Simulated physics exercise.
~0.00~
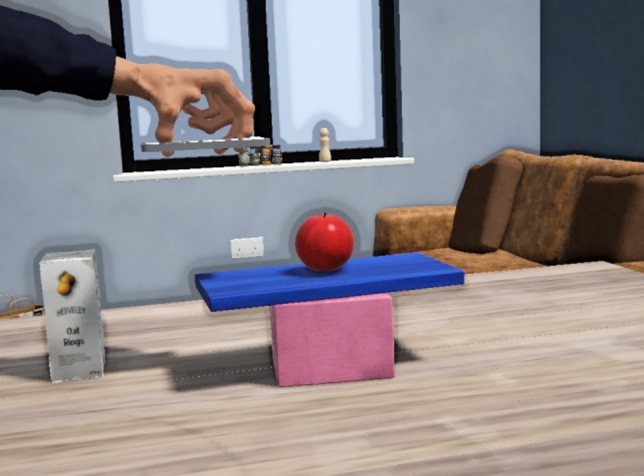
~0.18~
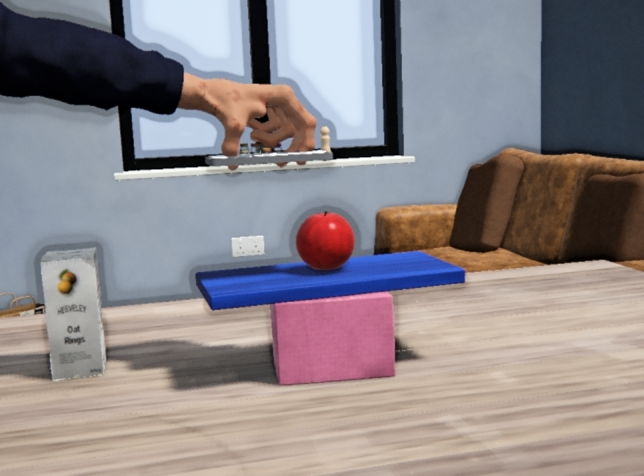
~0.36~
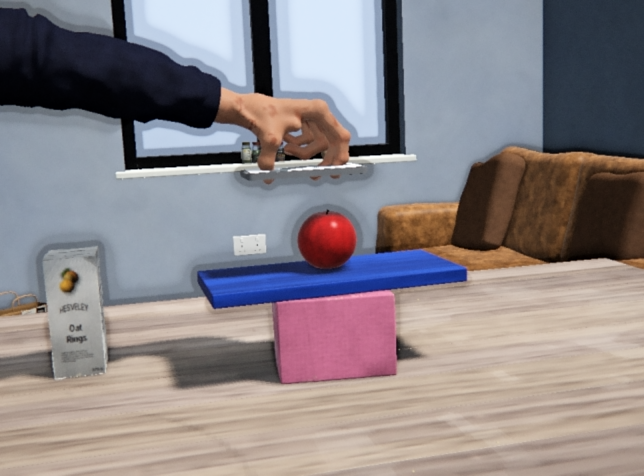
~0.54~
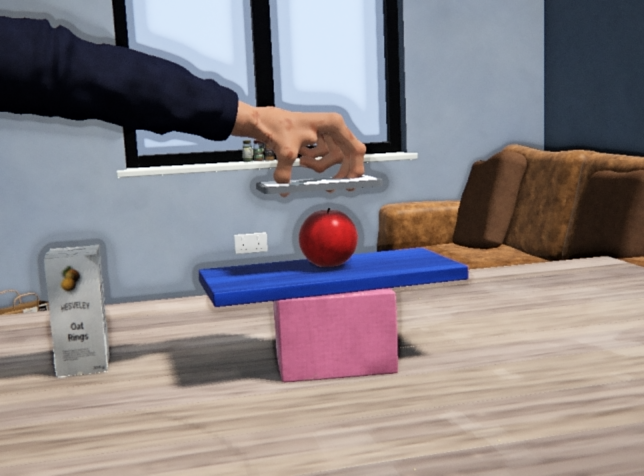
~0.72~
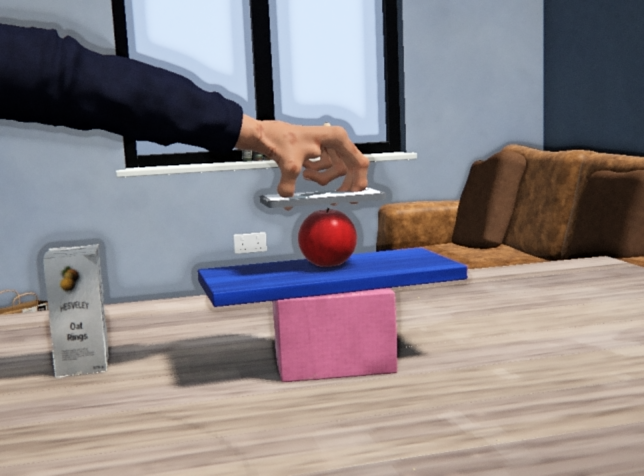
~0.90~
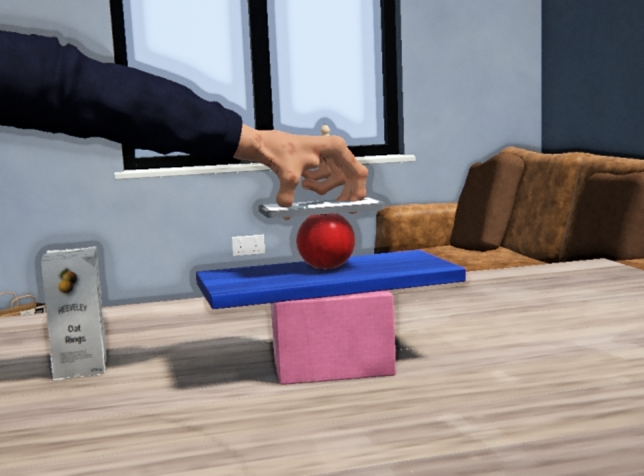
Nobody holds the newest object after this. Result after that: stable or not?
Honestly, the pile doesn't make it, sadly.
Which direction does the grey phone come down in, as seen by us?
It heads leftwards.
Around 1.40 s, grey phone rocked 16° from its first pose near (308, 211).
Around 1.70 s, grey phone rocked 50° from its first pose near (283, 224); red apple displaced a little.
Finally (2.4 s), down or leaning hard in the pile, grey phone; the other 4 still in place. Final places as the last picture's camera would see them, grey phone near (279, 226). The pile gives way.
